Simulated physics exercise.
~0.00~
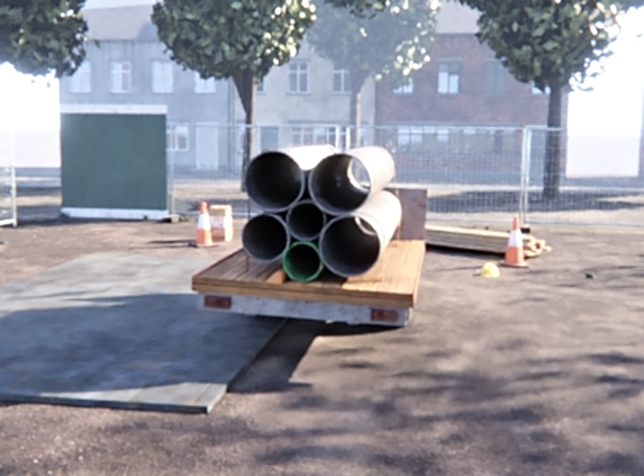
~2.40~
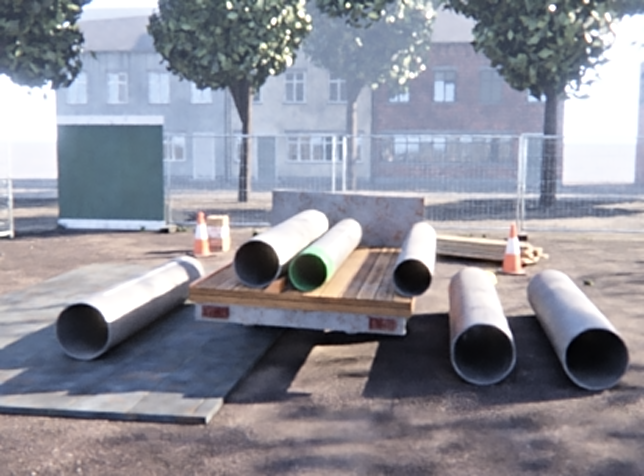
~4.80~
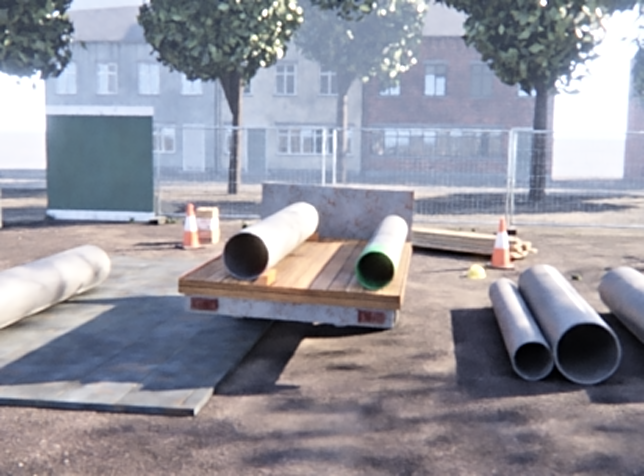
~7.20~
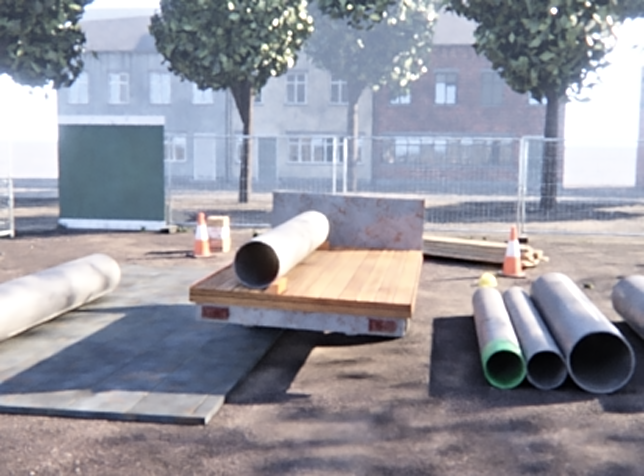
In a yard fenced off from brick houses and trees, a low trailer with a wooden deck holds a stack of six hollow pipes, five grey and one green at the bottom. The stack comes apart, and grey pipes drop to the ground on both sides while the green one and two others are still on the deck. Another grey pipe goes off the right side as the green one rolls toward that edge. The green pipe then drops over it too. It ends up on the ground beside three grey pipes, with one grey pipe left on the deck and another lying to the left.
